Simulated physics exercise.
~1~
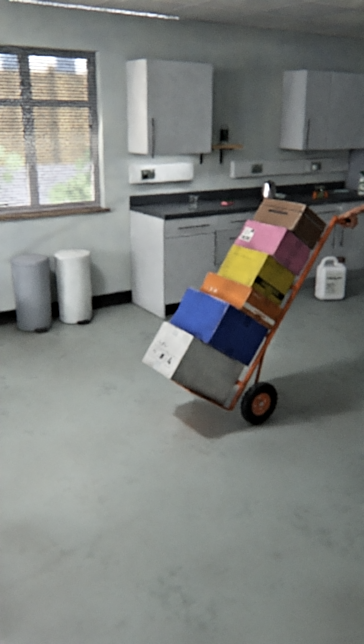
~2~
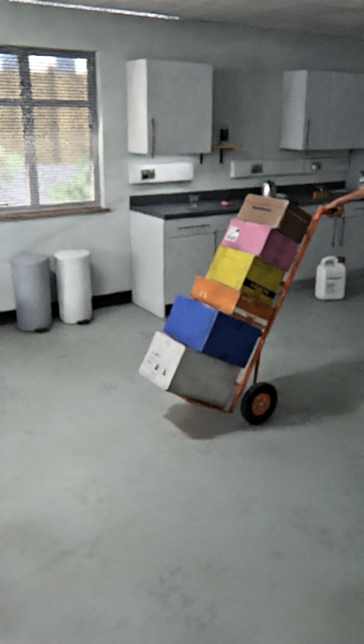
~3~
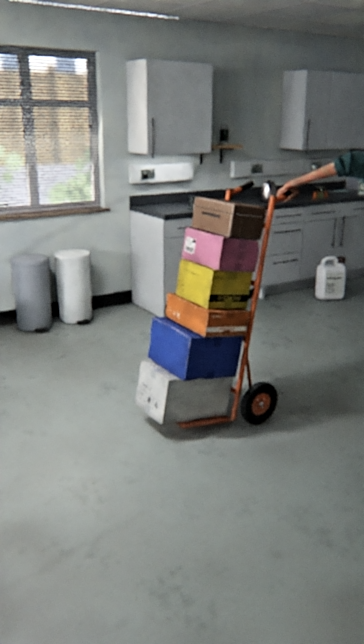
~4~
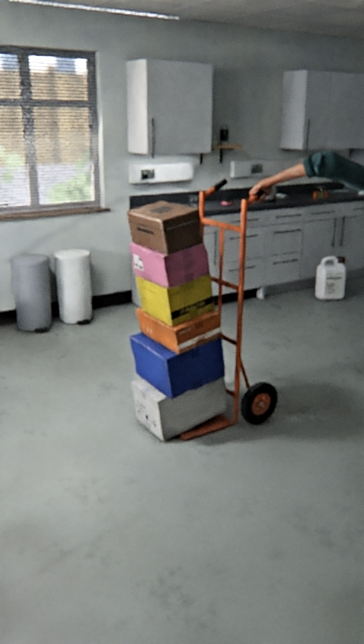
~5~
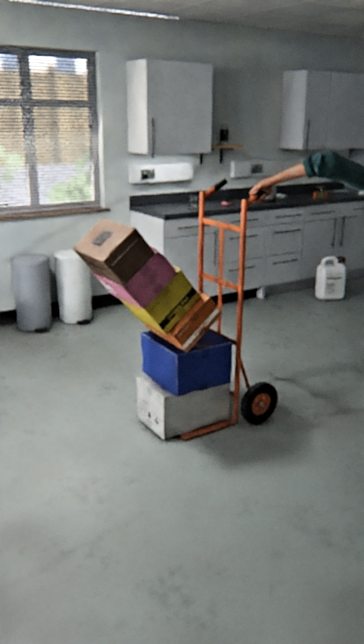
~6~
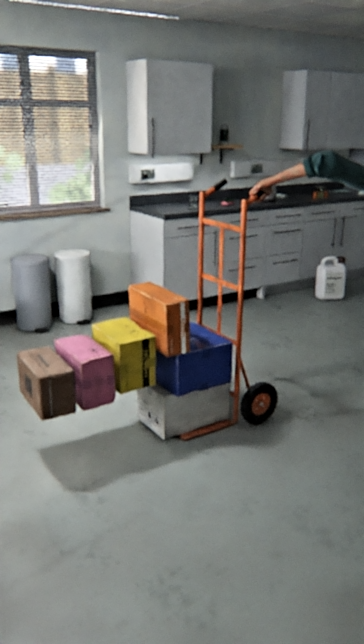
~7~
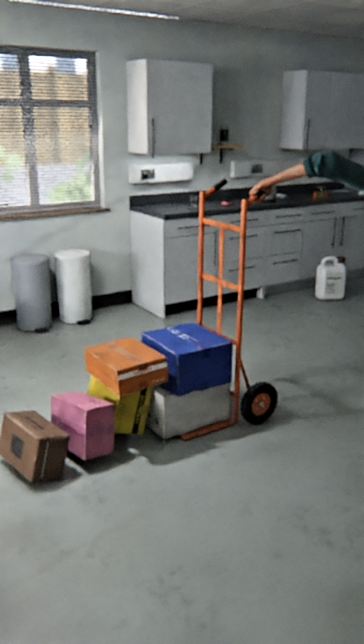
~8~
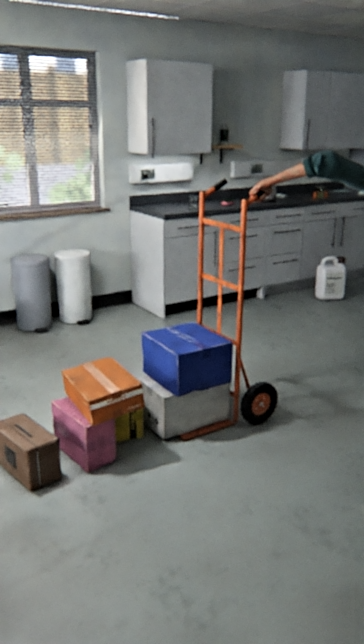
In this clip, a hand swings a tilted orange hand truck upright, and the upper four of its six stacked boxes topple off to the left; the brown, pink, yellow and orange ones end up off the truck, while the blue box stays on the white one.
